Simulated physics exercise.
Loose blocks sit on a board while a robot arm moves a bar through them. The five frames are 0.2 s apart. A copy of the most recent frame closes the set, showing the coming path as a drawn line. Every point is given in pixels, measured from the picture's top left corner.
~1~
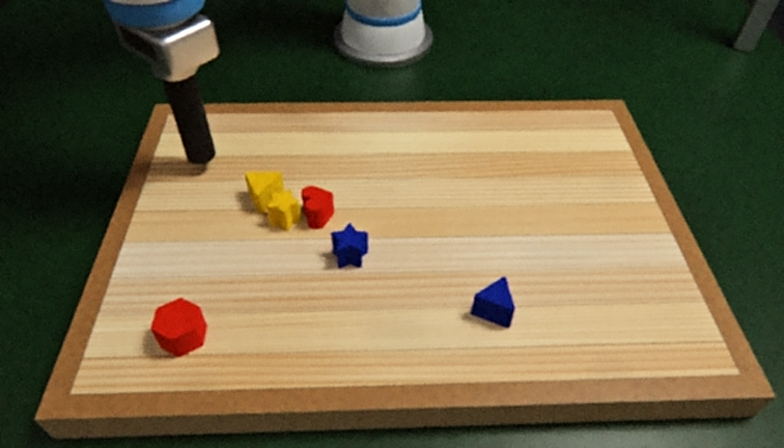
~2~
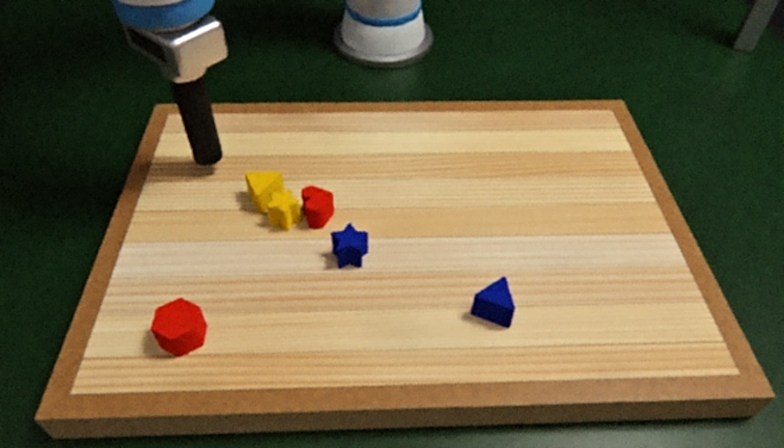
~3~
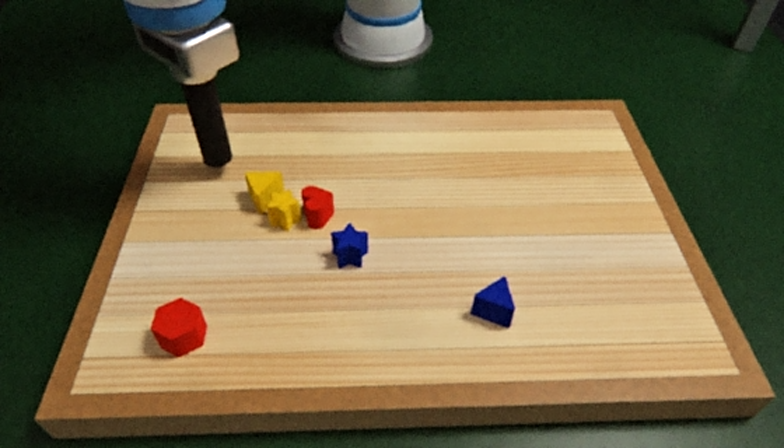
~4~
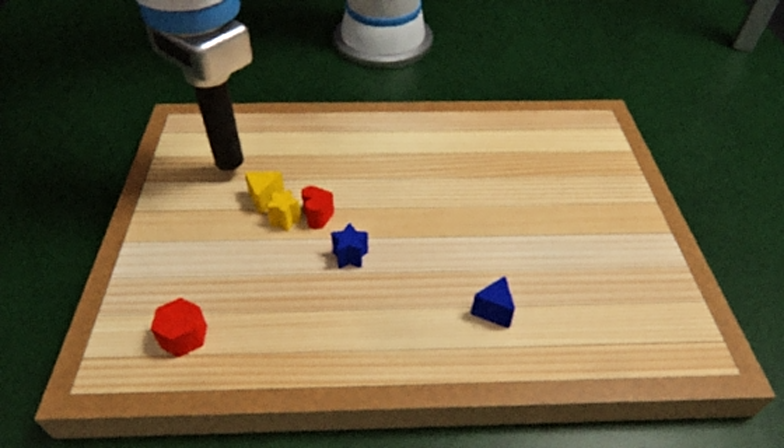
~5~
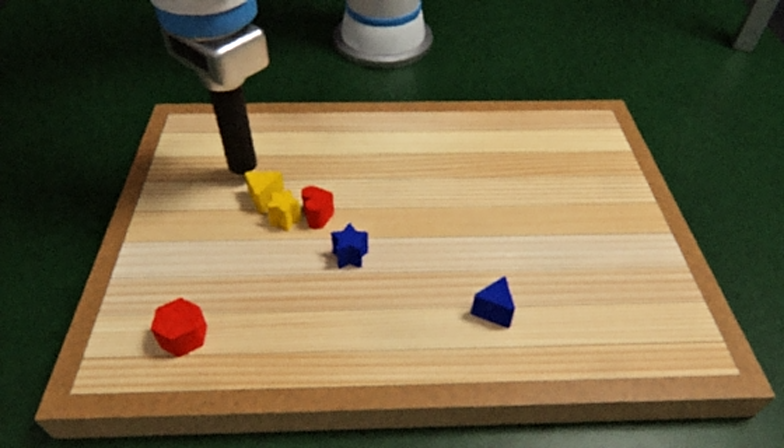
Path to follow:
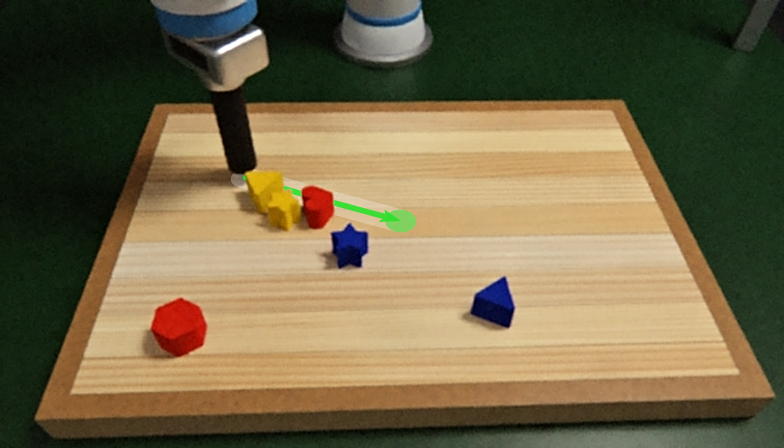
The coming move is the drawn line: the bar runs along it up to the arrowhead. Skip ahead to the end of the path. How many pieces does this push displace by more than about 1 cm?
The count will be 2.
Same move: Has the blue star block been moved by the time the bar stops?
I'd say no.
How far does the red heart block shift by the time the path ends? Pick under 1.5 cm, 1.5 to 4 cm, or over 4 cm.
Between 1.5 and 4 cm.
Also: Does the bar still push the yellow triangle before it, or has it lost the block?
I'd say it has come free.
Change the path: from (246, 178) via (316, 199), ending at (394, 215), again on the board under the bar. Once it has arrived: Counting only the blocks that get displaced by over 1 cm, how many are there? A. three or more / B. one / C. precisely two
Option C.
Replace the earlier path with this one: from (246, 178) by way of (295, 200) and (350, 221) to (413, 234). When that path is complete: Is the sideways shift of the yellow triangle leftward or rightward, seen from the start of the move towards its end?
Slides right.
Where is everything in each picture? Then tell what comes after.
Lower end of the bar at (202, 155), tops of blocks, yellow triangle at (261, 179), yellow star block at (282, 200), red heart block at (316, 196), blue star block at (349, 236), in the first picture.
Bar at (209, 157), blocks as before, in the second picture.
Bar at (218, 158), blocks as before, in the third picture.
Bar at (229, 161), blocks as before, in the fourth picture.
Bar at (243, 165), yellow triangle at (261, 179), yellow star block at (282, 200), red heart block at (316, 196), blue star block at (349, 236), in the fifth picture.
The drawn path runs from (246, 178) directly to (401, 221).
On the path given first. One third of the way, bar at (294, 180); yellow triangle at (270, 187), turned 30° clockwise; yellow star block at (283, 203).
Two thirds of the way, bar at (346, 194); yellow triangle at (270, 187), turned 30° clockwise; yellow star block at (283, 203); red heart block at (334, 209), turned 75° clockwise.
At the end, bar at (401, 208); yellow triangle at (270, 187), turned 30° clockwise; yellow star block at (283, 203); red heart block at (337, 210), turned 90° clockwise; blue star block not moved.
